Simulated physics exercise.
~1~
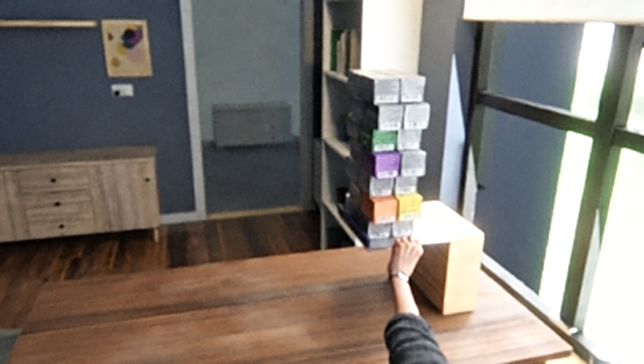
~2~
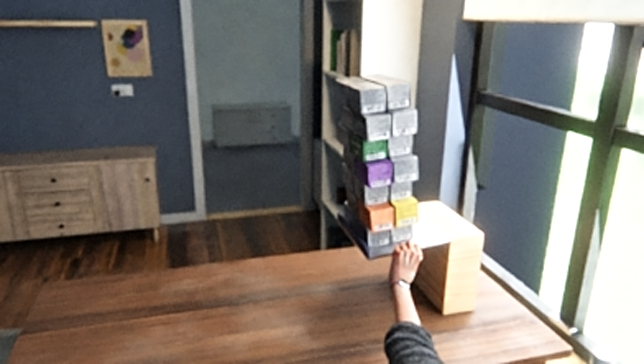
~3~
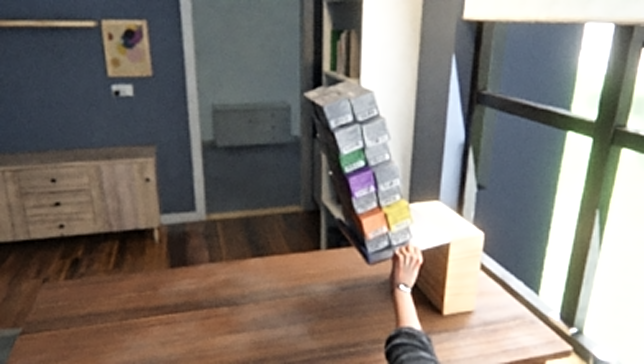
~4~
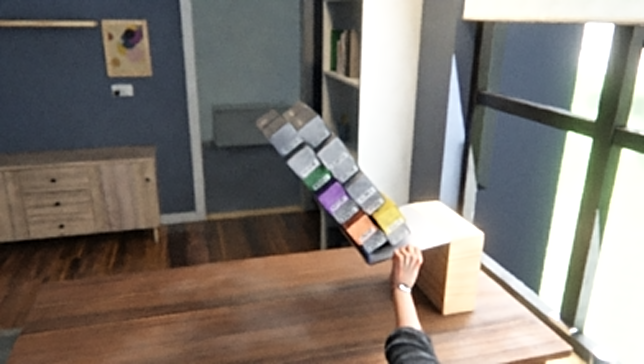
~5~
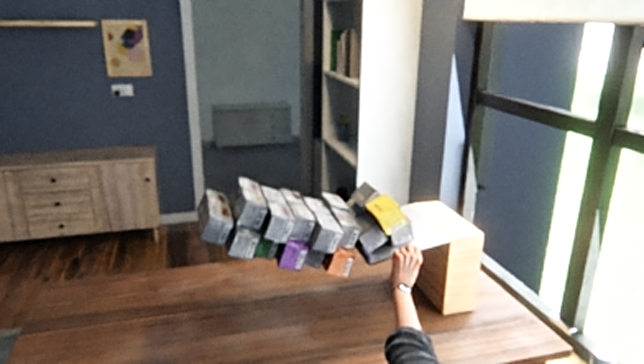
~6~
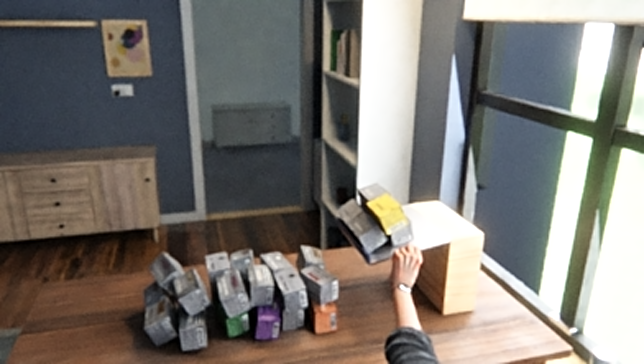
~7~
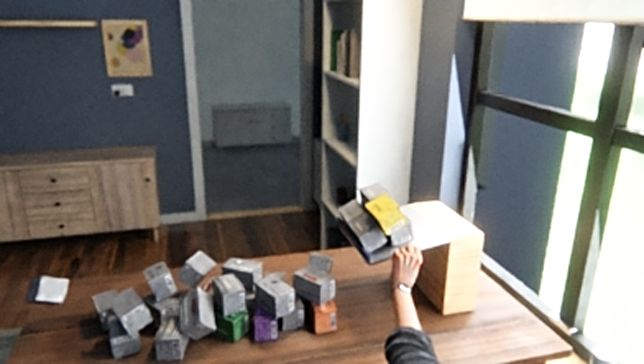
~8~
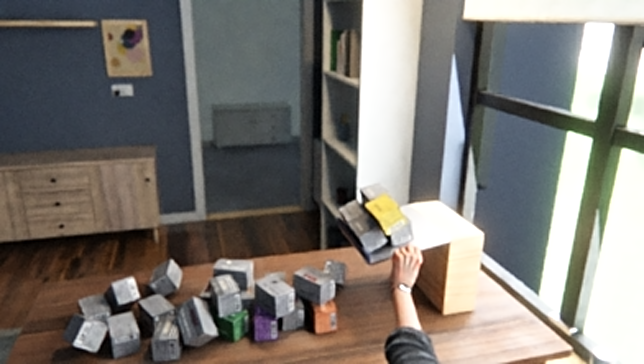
On a wooden table, a stack of packets tips left and mostly topples, scattering.
